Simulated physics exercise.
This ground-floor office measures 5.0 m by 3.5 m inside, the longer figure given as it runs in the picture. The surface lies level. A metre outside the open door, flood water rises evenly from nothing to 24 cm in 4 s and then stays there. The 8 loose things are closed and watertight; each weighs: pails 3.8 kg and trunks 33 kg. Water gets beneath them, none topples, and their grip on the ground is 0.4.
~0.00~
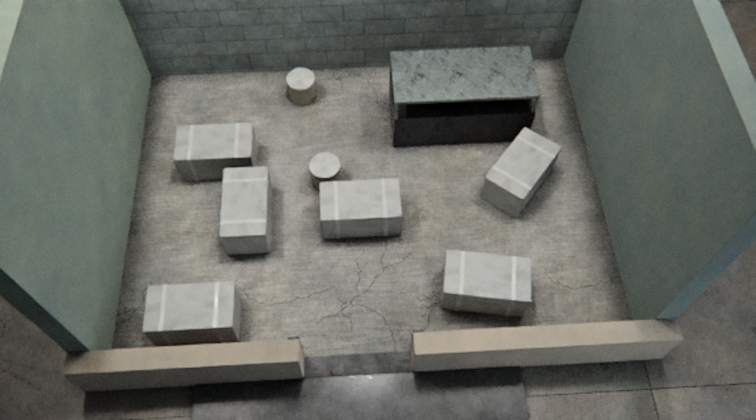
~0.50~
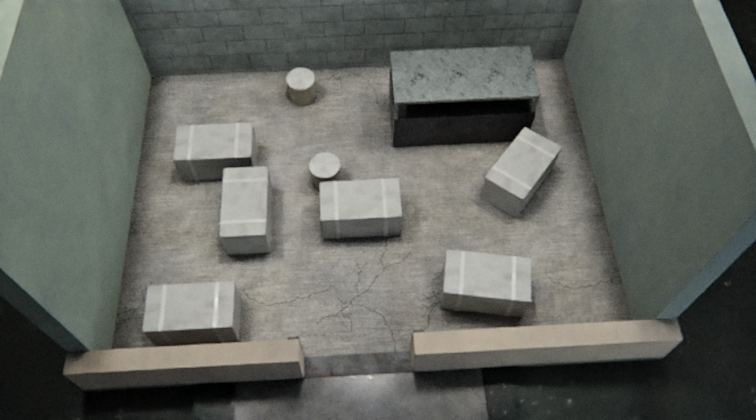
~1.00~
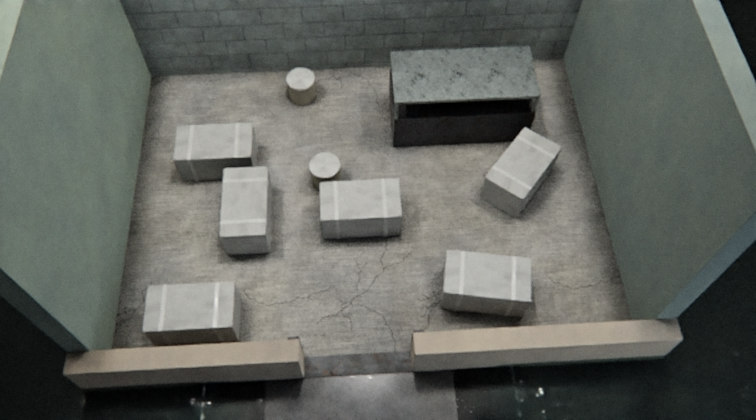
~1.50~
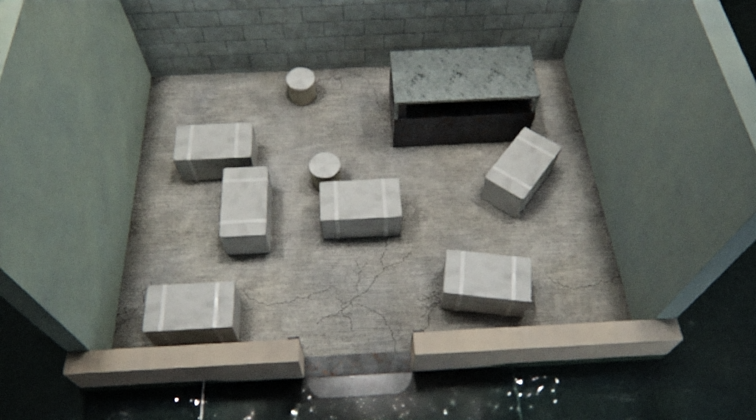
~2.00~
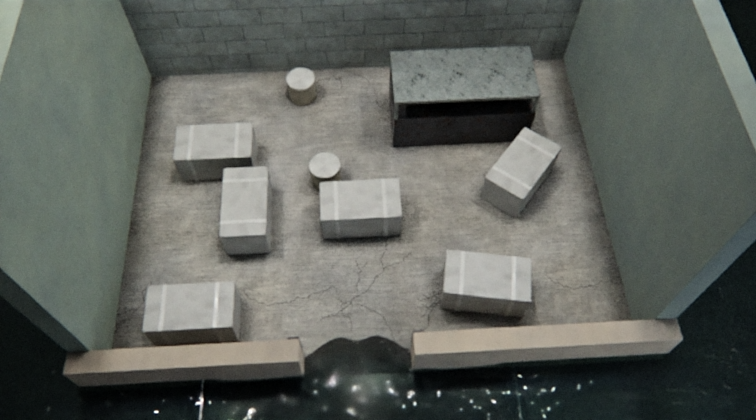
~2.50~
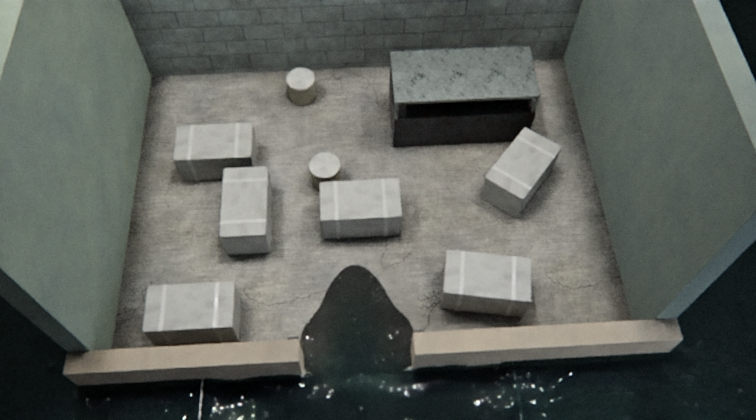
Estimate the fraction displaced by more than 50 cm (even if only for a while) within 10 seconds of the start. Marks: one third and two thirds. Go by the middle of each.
It is one to two thirds.
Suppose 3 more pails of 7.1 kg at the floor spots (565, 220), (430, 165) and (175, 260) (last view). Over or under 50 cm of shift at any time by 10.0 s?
In that order: Under, past it, less.
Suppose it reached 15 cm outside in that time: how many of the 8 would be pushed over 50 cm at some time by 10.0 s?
Then 0.
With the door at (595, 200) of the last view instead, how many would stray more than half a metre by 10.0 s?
In that case 5 of them.
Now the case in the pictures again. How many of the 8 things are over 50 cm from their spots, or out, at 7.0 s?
3 of them.
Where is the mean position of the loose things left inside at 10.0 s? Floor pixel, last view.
At about (385, 177).
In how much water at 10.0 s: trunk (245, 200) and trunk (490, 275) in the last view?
Roughly 8 and 6 cm.
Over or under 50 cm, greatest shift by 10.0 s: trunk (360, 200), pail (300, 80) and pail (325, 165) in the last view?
In turn: Past it, over, over.
After 3.5 s 0 of 8 are over 50 cm from their spots; 0 afloat.
After 4.5 s 0 of 8 are over 50 cm from their spots; 0 afloat.
After 7.0 s 3 of 8 are over 50 cm from their spots; 2 afloat.
After 10.0 s 3 of 8 are over 50 cm from their spots, and 3 have been at some point; 3 afloat.
